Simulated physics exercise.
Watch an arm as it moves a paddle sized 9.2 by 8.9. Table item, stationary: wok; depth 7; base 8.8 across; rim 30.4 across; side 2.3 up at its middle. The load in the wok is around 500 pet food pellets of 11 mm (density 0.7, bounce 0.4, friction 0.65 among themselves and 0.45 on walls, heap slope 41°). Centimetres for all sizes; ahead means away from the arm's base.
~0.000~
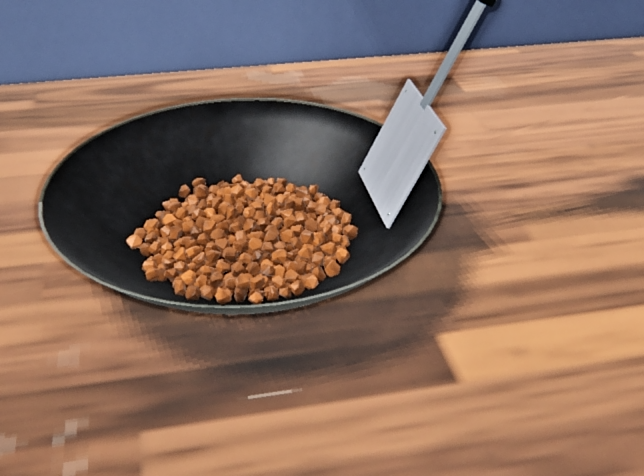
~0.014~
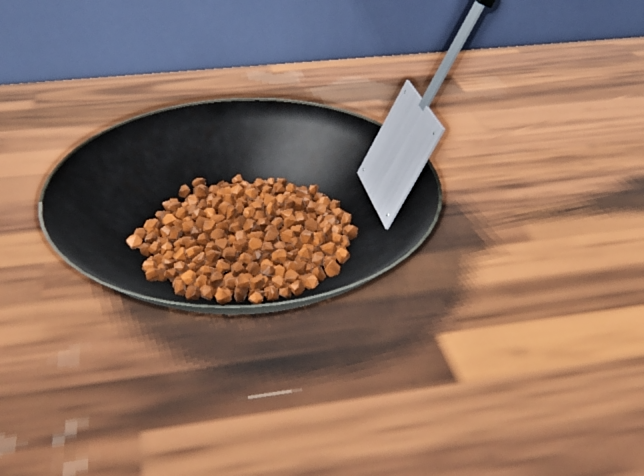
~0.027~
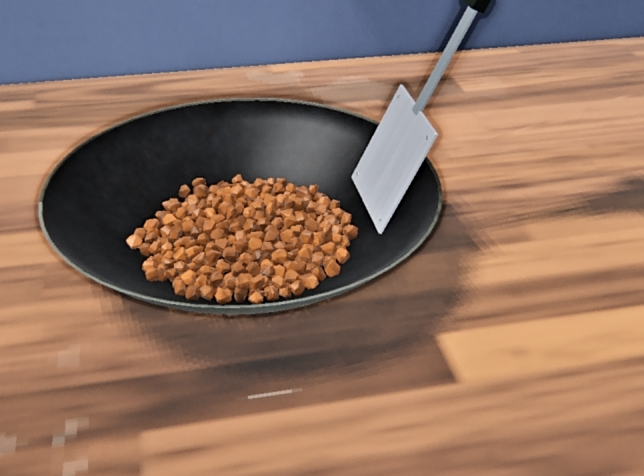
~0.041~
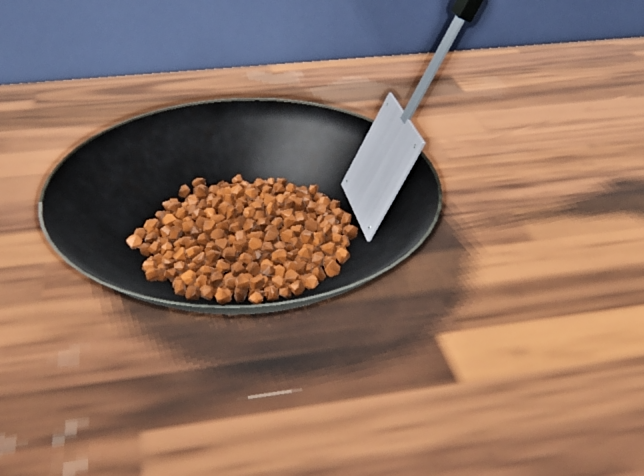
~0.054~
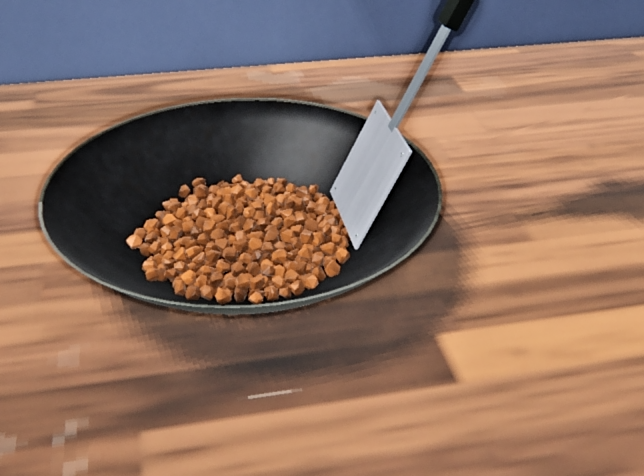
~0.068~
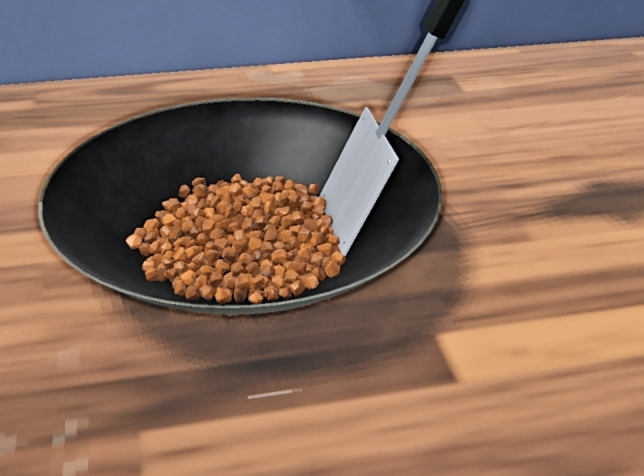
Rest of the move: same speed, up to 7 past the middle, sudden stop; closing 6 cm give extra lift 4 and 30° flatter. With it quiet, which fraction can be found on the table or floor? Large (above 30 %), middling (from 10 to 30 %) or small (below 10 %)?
Small; below 10 %.
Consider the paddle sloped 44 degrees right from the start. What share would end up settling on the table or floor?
5 %.
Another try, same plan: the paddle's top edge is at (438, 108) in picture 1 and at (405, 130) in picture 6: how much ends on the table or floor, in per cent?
Off the vessel, on the table or floor: Some 0 percent.
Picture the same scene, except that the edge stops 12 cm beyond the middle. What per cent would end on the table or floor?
45 %, roughly.
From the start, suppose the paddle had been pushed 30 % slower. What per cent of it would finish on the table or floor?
About 0 %.
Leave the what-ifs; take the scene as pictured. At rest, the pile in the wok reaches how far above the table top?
Roughly 8.5 centimetres.
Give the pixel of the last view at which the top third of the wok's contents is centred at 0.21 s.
Roughly pixel (140, 214).
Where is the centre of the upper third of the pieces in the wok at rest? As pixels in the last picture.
Look near (106, 207).
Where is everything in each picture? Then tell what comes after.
In the first frame, paddle top edge at (426, 102), sloping 65°; upper third of the load around (249, 227), from x 135 to 350, top at y 180; 497 in the wok.
In the second frame, paddle top edge at (425, 103), sloping 65°; upper third of the load around (249, 227), from x 135 to 350, top at y 180.
In the third frame, paddle top edge at (418, 108), sloping 65°; upper third of the load around (249, 227), from x 135 to 350, top at y 180.
In the fourth frame, paddle top edge at (407, 116), sloping 65°; upper third of the load around (249, 227), from x 135 to 350, top at y 180.
In the fifth frame, paddle top edge at (394, 124), sloping 65°; upper third of the load around (249, 227), from x 135 to 345, top at y 180.
In the sixth frame, paddle top edge at (381, 132), sloping 65°; upper third of the load around (249, 225), from x 135 to 345, top at y 180; 497 in the wok.
By 0.14 s, sloping 65°, highest piece 8 above the table; 497 in the wok.
By 0.21 s, sloping 55°, highest piece 13 above the table; 496 in the wok, 1 on the blade or in flight.
By 0.44 s, sloping 35°, highest piece 11 above the table; 472 in the wok, 6 on the table or floor, 19 on the blade or in flight.
By 1.49 s, sloping 35°, highest piece 8 above the table; 470 in the wok, 27 on the table or floor.
Final count, 470 in the wok, 27 on the table or floor. That is 5 % on the table or floor.
